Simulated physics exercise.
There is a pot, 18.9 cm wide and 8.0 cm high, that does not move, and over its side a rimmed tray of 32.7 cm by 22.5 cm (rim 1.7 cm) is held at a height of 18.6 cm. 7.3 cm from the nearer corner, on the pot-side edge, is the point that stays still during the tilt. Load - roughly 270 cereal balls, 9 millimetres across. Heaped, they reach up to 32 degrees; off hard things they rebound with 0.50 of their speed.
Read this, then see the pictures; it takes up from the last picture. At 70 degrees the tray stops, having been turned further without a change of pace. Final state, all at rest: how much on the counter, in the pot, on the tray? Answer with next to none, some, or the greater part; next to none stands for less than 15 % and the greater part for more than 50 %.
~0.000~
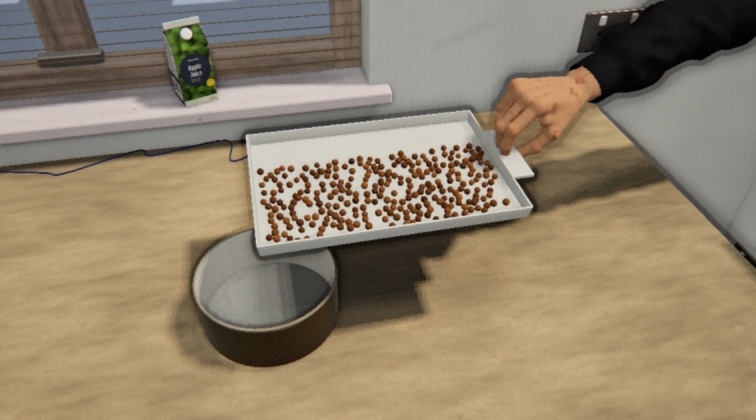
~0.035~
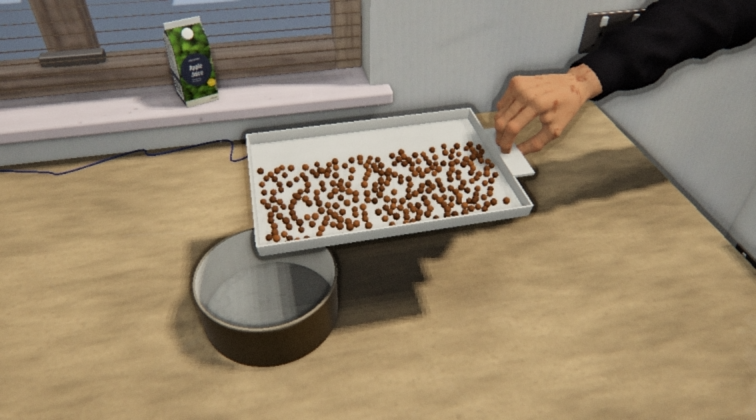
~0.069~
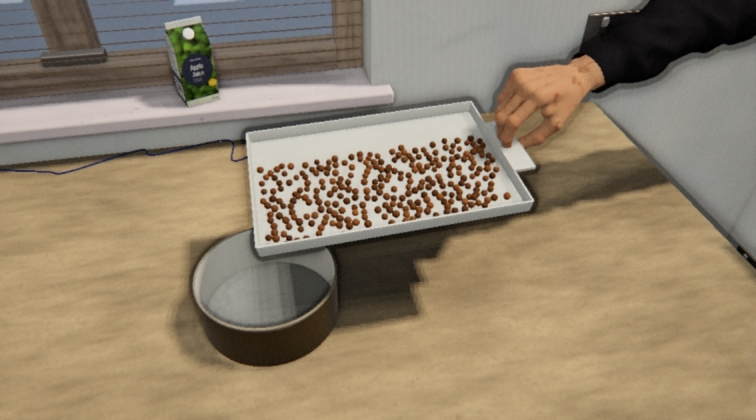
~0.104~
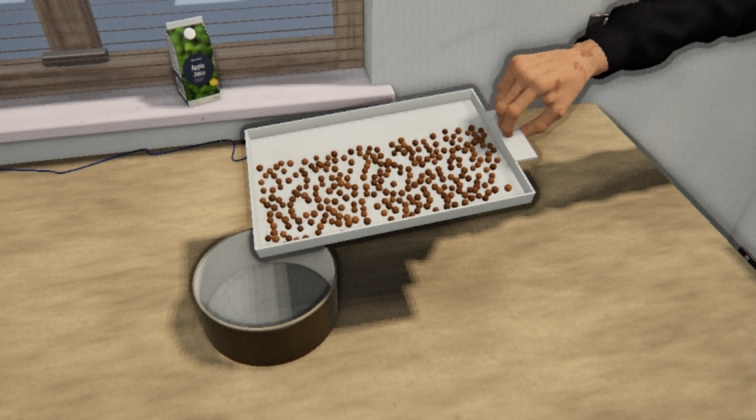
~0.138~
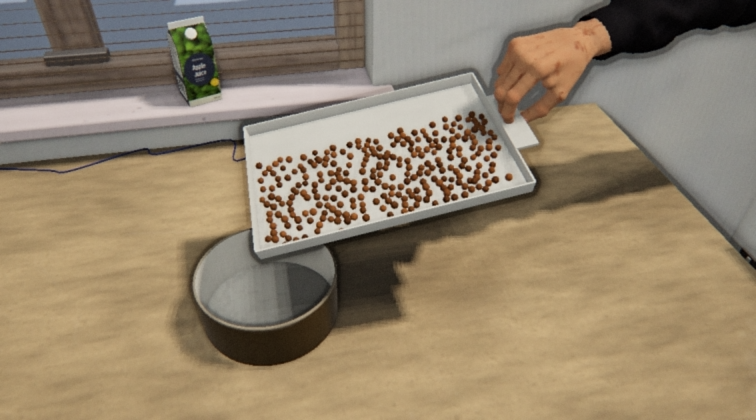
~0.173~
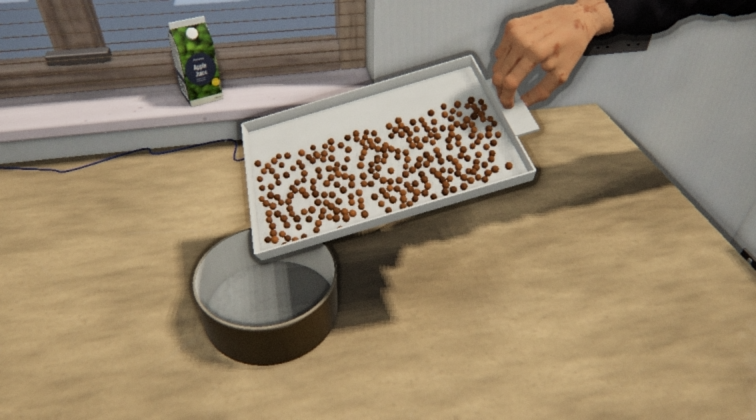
Counter: Some; pot: Some; left on the tray: Some.
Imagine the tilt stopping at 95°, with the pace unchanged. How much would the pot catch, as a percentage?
It would land at about 70 percent.
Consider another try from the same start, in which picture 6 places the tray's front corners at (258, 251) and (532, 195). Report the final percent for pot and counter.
In the pot: 5 per cent; on the counter: 5 per cent.
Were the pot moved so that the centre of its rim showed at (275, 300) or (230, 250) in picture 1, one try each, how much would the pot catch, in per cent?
Spot one: Some 55 per cent; spot two: Some 5 per cent.
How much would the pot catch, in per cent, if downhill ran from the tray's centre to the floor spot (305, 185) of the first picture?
I'd estimate about 20 %.
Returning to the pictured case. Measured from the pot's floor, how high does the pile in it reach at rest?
Close to 1.5 cm up.
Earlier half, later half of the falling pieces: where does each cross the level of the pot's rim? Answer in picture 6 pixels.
First near (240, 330), then at (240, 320).
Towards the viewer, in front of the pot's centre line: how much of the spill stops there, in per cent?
Share: Roughly 100 %.
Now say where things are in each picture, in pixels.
The first frame shows tray tilt 0 degrees, front corners at (259, 245) and (530, 206); middle of the pieces at (382, 190); pot at (266, 273).
The second frame shows tray tilt 1 degrees, front corners at (259, 245) and (530, 205); middle of the pieces at (382, 189).
The third frame shows tray tilt 3 degrees, front corners at (258, 246) and (531, 200); middle of the pieces at (381, 186).
The fourth frame shows tray tilt 6 degrees, front corners at (258, 248) and (532, 192), lowest corner left front; middle of the pieces at (381, 181).
The fifth frame shows tray tilt 11 degrees, front corners at (257, 250) and (533, 181), lowest corner left front; middle of the pieces at (380, 175).
The sixth frame shows tray tilt 16 degrees, front corners at (257, 252) and (533, 170), lowest corner left front; middle of the pieces at (378, 168); pot at (266, 272). Its pace works out near 140 degrees a second.
Then, at 0.37 s, tilt 44 degrees; the tray holds 100 %, the pot 0 %.
After 0.51 s, tilt 63 degrees; the tray holds 100 %, the pot 0 %.
After 0.77 s, tilt 70 degrees; the tray holds 50 %, the pot 15 %.
By 1.8 s all is still; counter 30 %, pot 30 %, tray 40 %.
